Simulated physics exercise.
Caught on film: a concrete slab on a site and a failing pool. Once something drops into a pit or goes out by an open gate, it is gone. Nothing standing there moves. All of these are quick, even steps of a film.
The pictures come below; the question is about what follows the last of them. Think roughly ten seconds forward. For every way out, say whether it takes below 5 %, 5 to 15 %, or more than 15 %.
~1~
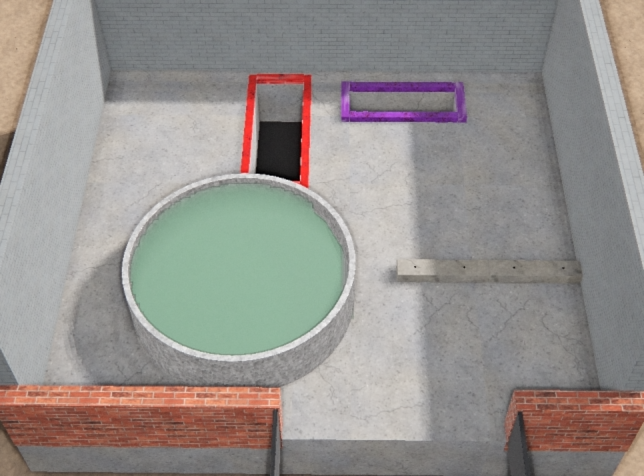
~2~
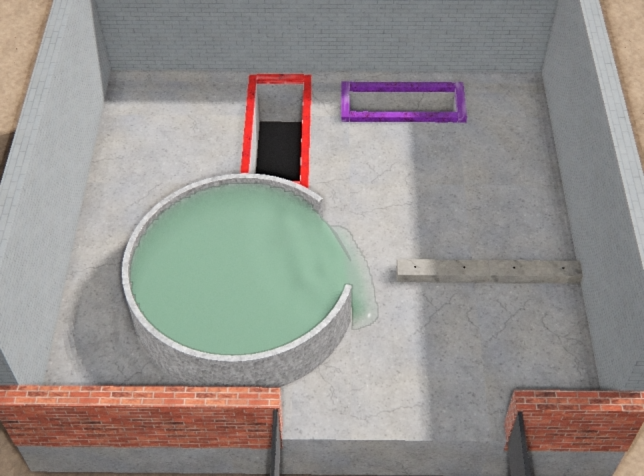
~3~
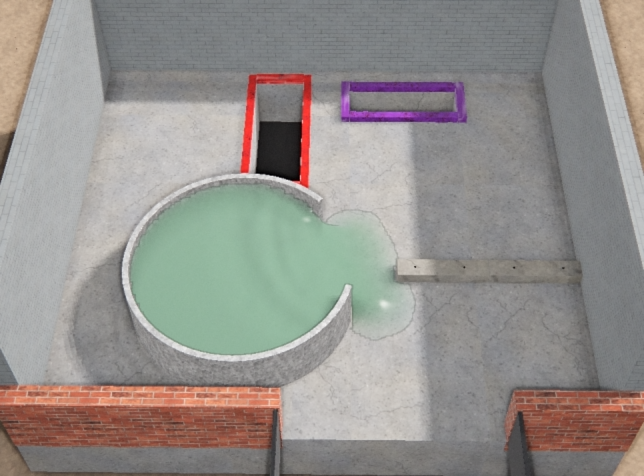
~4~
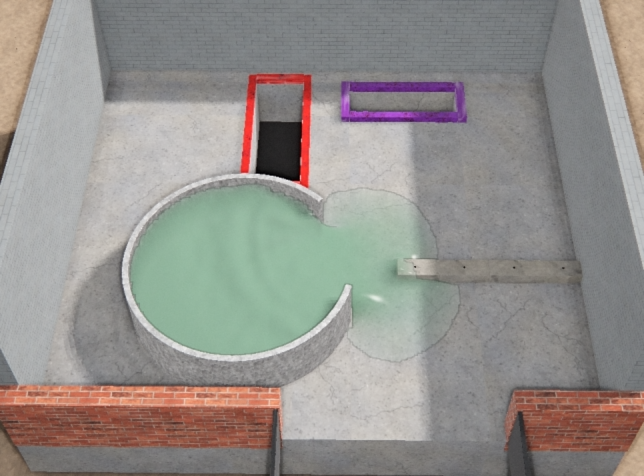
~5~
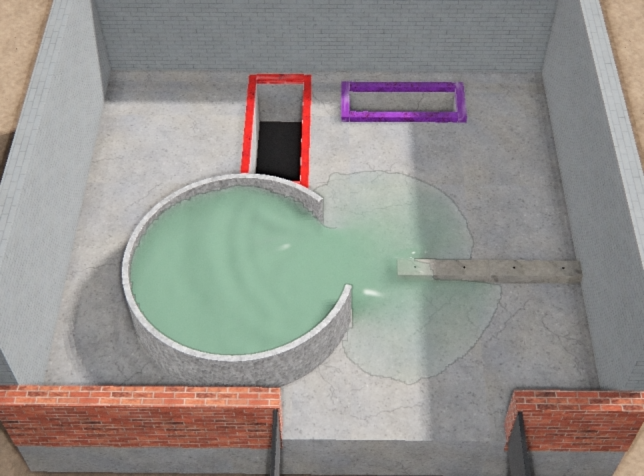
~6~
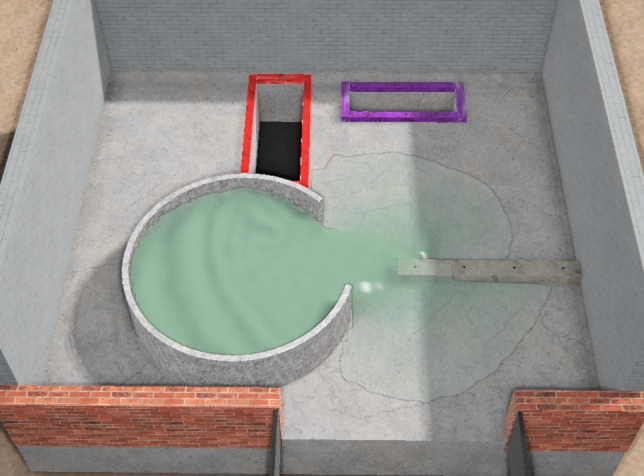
At the end, the gate will likely win a major part beyond fifteen per cent. The red pit will likely win a middling part of five to fifteen per cent. The purple pit will likely win a middling part of five to fifteen per cent.
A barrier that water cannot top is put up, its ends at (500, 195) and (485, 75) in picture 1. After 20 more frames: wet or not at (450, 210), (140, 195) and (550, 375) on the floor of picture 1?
Taking the three spots in the order asked, they are waterlogged, bone-dry and waterlogged.
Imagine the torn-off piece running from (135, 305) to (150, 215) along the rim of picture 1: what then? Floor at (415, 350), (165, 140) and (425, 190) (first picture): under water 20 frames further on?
Note, points one to three: Reached and soaked / reached and soaked / unreached.
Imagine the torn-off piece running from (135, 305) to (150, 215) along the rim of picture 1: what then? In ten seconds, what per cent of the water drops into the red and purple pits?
The red pit gets 20 per cent and the purple pit 0 per cent.
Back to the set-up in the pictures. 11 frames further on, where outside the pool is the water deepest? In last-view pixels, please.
Somewhere around pixel (533, 73).
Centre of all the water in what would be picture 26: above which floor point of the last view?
Near (384, 249).
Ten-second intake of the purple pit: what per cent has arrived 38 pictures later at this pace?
It should be near 75 percent of the ten-second total.
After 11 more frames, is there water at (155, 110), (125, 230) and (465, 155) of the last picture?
One by one: Left dry / left dry / waterlogged.
A moment on, water covers 40 % of the floor; the gate 0 %, the red pit 0 %, the purple pit 0 %.
Next, water covers 45 % of the floor; the gate 0 %, the red pit 0 %, the purple pit 0 %.
Then, water covers 55 % of the floor; the gate 1 %, the red pit 0 %, the purple pit 1 %.
Later, water covers 75 % of the floor; the gate 7 %, the red pit 4 %, the purple pit 5 %.
In the end, water covers 90 % of the floor; the gate 17 %, the red pit 12 %, the purple pit 7 %.
